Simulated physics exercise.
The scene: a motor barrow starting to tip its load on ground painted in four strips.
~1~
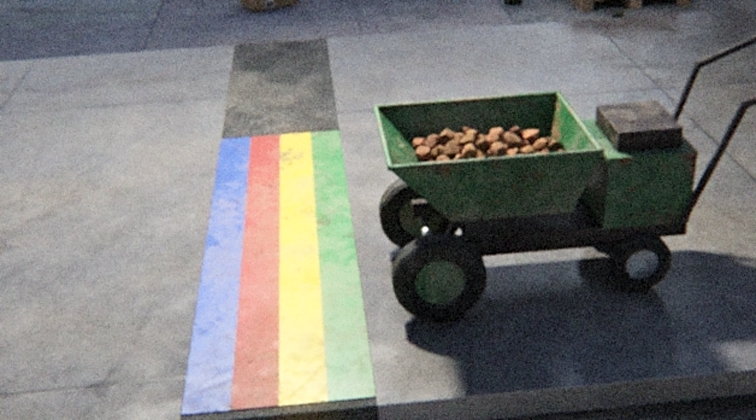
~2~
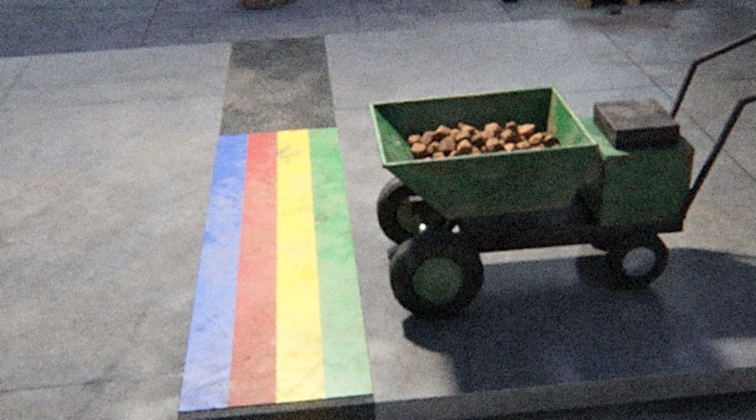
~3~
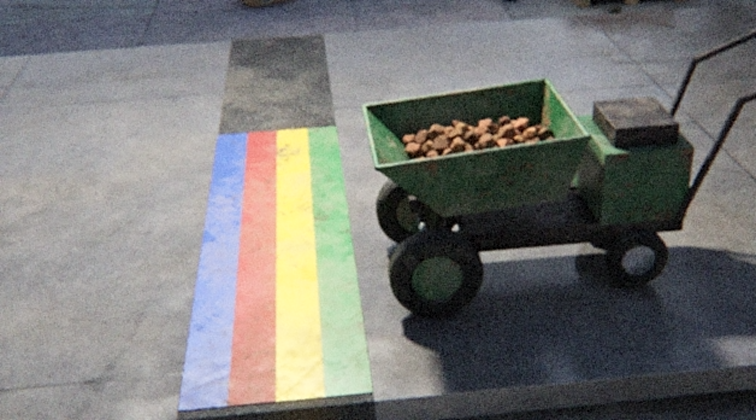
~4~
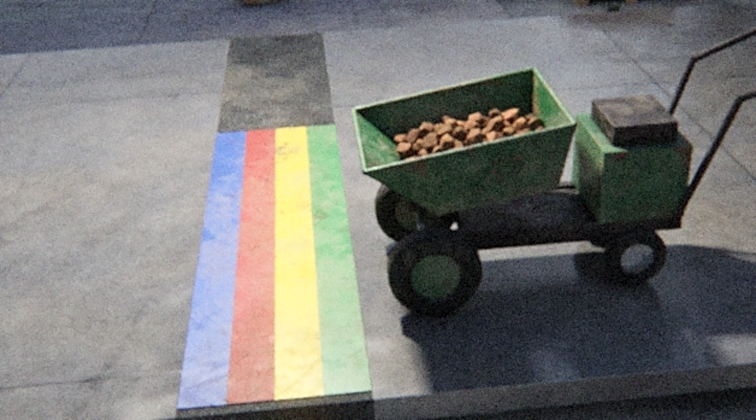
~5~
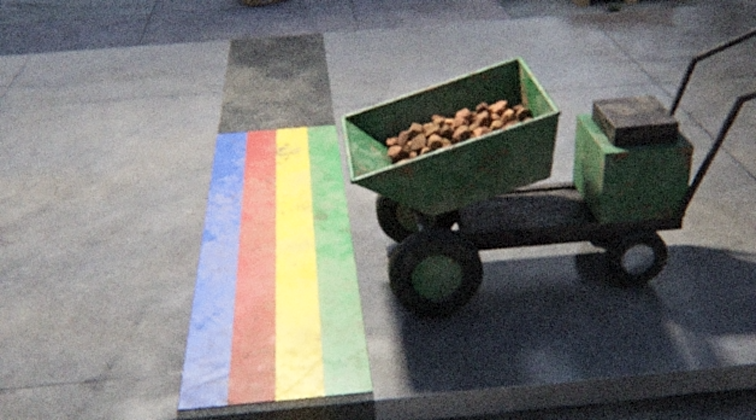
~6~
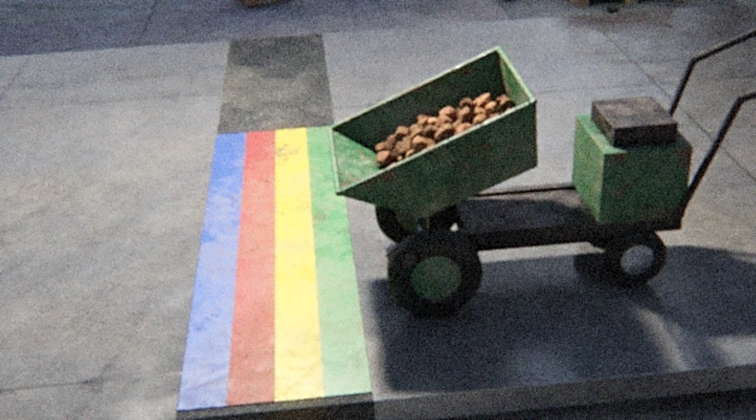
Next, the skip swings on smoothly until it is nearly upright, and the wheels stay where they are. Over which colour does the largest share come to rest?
Most covered: The red band.
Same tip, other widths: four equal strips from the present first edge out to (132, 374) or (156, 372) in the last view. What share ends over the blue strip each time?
First some 10, then 20 per cent.
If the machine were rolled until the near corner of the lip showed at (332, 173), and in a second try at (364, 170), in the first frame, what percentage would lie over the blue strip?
The first gives 40 %, the second 30 %.
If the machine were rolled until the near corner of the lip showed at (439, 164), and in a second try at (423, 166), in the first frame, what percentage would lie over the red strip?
First some 20, then 20 per cent.
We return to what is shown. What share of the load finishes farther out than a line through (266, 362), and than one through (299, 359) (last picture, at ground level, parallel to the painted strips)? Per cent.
Near 60 % and 80 %.
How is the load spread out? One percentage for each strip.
In per cent, green strip 0, yellow strip 15, red strip 30 and blue strip 20.
Shortly afterwards, skip tipped steeply; the whole lot in the skip.
Next, skip tipped right over; near two thirds in the skip; a little over the yellow strip; near a quarter over the red strip; only a few over the blue strip.
Some moments later, skip tipped right over; near a quarter in the skip; near a quarter over the yellow strip; near a third over the red strip; near a quarter over the blue strip; a little off the paint.
In the end, skip tipped right over; near a quarter in the skip; only a few over the green strip; a little over the yellow strip; near a third over the red strip; near a quarter over the blue strip; a little off the paint.
